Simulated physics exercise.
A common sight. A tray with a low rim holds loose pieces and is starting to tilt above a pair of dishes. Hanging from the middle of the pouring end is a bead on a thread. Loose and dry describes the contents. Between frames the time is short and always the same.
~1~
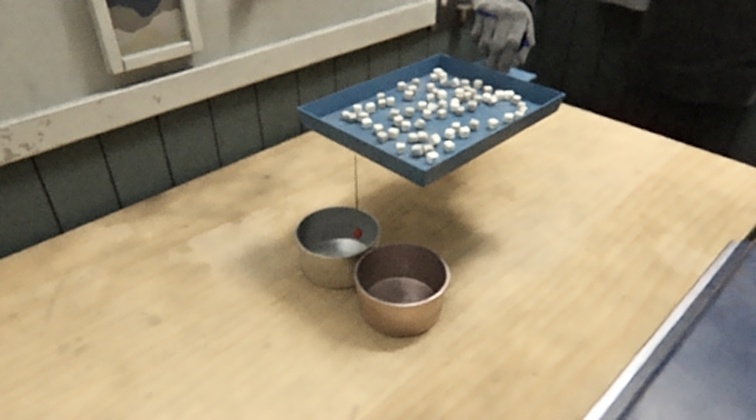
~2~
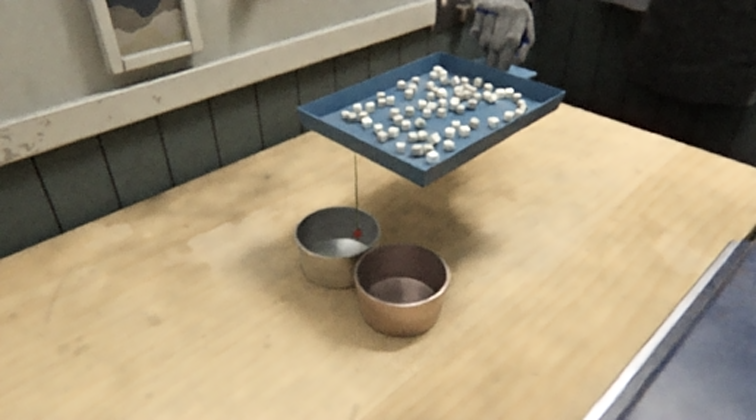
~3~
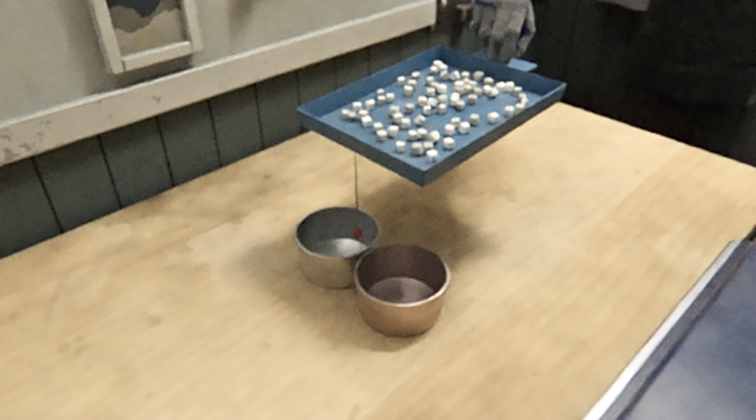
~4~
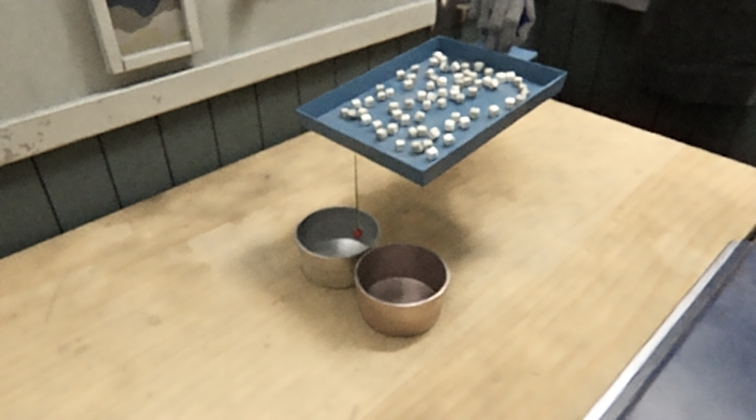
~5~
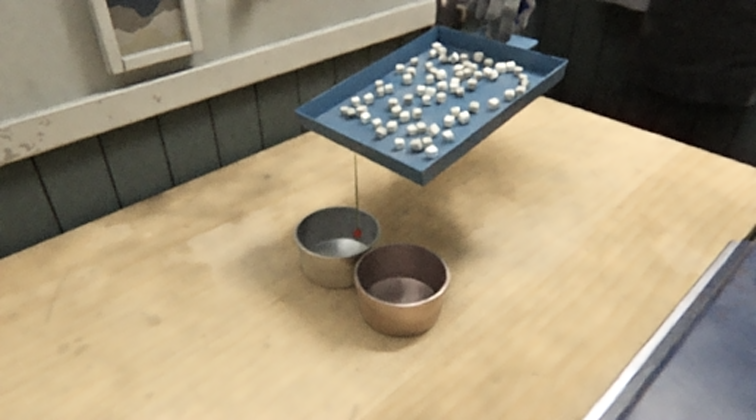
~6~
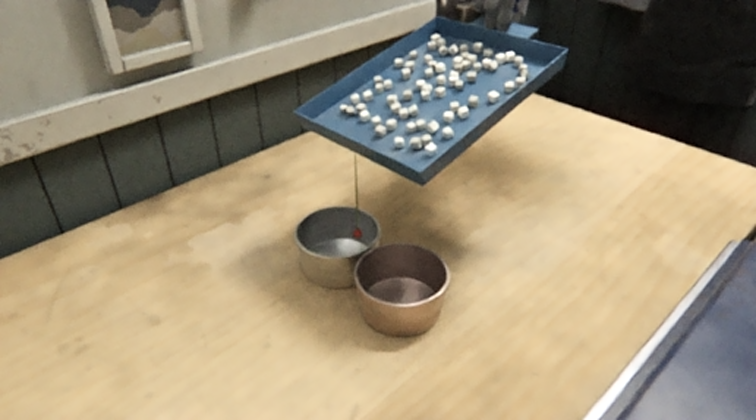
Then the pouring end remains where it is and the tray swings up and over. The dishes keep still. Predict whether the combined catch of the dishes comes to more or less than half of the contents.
The greater share is going to end up outside the dishes.
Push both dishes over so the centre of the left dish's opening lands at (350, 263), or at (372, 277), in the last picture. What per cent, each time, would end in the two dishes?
That makes 40 per cent, followed by 30 per cent.
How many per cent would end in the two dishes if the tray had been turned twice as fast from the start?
About 20 in a hundred.
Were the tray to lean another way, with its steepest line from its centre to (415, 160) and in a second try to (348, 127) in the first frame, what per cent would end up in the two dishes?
The first try would leave around 80 per cent there, the second around 50 per cent.
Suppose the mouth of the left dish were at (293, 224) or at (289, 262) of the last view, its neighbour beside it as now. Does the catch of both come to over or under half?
At place one in excess of half; at place two in excess of half.
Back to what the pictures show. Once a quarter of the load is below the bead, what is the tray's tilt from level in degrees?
That happens at around 110°.
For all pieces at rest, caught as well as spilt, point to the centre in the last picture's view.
Around (279, 305), give or take.
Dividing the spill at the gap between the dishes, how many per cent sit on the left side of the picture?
Near 100 in a hundred.
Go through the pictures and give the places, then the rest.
Corners of the pouring end near (302, 108) and (424, 167), level; middle of the load near (443, 105), sugar cubes; left dish near (306, 263); right dish near (369, 309); bead on its thread near (358, 234), in the first frame.
Corners of the pouring end near (301, 108) and (424, 167), level; middle of the load near (443, 104), in the second frame.
Corners of the pouring end near (301, 108) and (423, 168), tipped barely, level across its low end; middle of the load near (443, 99), in the third frame.
Corners of the pouring end near (300, 109) and (422, 168), tipped a little, level across its low end; middle of the load near (443, 93), in the fourth frame.
Corners of the pouring end near (299, 110) and (421, 168), tipped a little, level across its low end; middle of the load near (442, 87), in the fifth frame.
Corners of the pouring end near (298, 111) and (420, 168), tipped a little, level across its low end; middle of the load near (441, 80); left dish near (306, 263); right dish near (369, 309), in the sixth frame.
Shortly afterwards, tray tipped steeply; the bulk on the tray; only a few outside both; a little in the air.
Next, tray tipped right over; the bulk on the tray; only a few in the left dish; near a quarter outside both; only a few in the air.
Some moments later, tray tipped past a quarter turn; only a few in the right dish; a little in the left dish; the bulk outside both.
In the end, tray tipped past a quarter turn; only a few in the right dish; a little in the left dish; the bulk outside both.
